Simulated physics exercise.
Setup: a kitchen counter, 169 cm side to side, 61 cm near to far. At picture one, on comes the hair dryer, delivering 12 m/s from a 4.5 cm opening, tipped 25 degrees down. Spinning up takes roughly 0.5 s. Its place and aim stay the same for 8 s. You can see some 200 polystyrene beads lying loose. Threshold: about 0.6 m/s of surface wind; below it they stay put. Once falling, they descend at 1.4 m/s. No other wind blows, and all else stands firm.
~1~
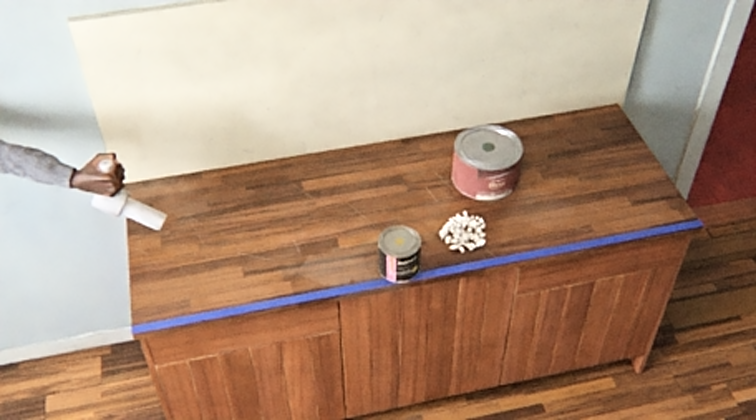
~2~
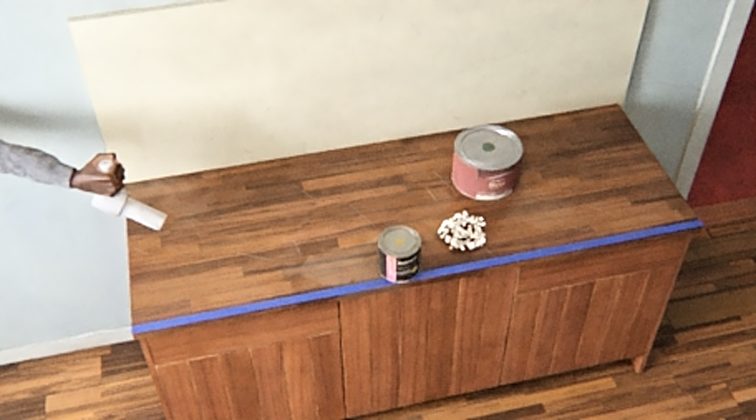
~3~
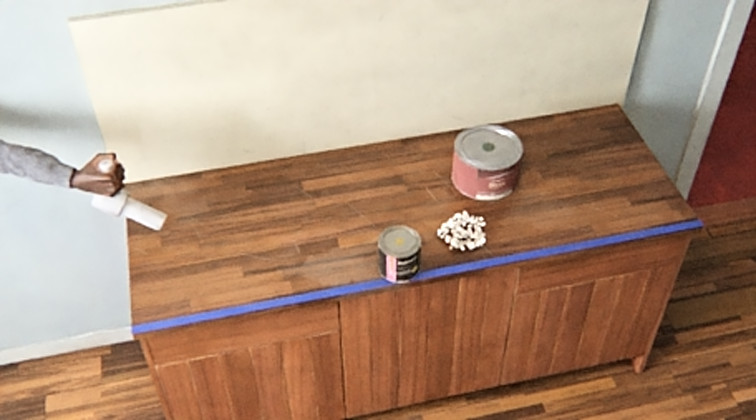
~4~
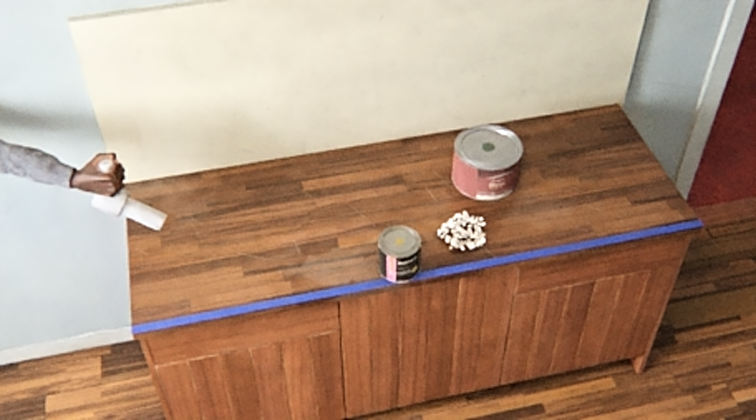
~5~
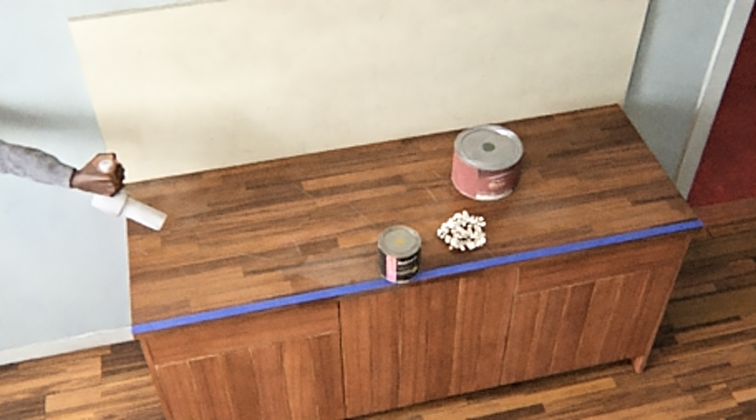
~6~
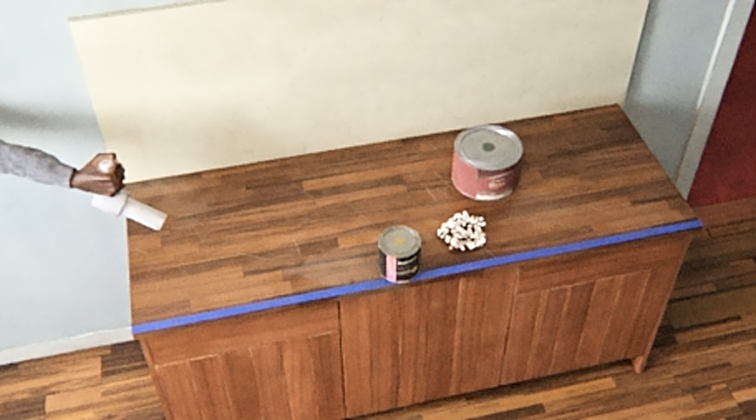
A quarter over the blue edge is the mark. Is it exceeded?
Yes, it is passed.
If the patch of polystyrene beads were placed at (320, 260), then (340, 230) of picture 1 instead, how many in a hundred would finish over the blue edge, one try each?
It goes 70 % first, then 10 %.
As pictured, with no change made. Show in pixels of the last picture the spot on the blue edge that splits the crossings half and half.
I'd point to somewhere near (571, 251).
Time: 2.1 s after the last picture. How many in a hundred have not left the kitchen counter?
Near 10 percent remain.
Then, 1.2 s after the last picture, 32 % are on the move or not yet settled, 51 % are over the blue edge; the middle of those still in play is near (621, 237).
Then, 2.1 s after the last picture, 10 % are on the move or not yet settled, 53 % are over the blue edge.
Then, 4.0 s after the last picture, 10 % are on the move or not yet settled, 53 % are over the blue edge.
Then, 7.6 s after the last picture, at the end, 56 % are over the blue edge.
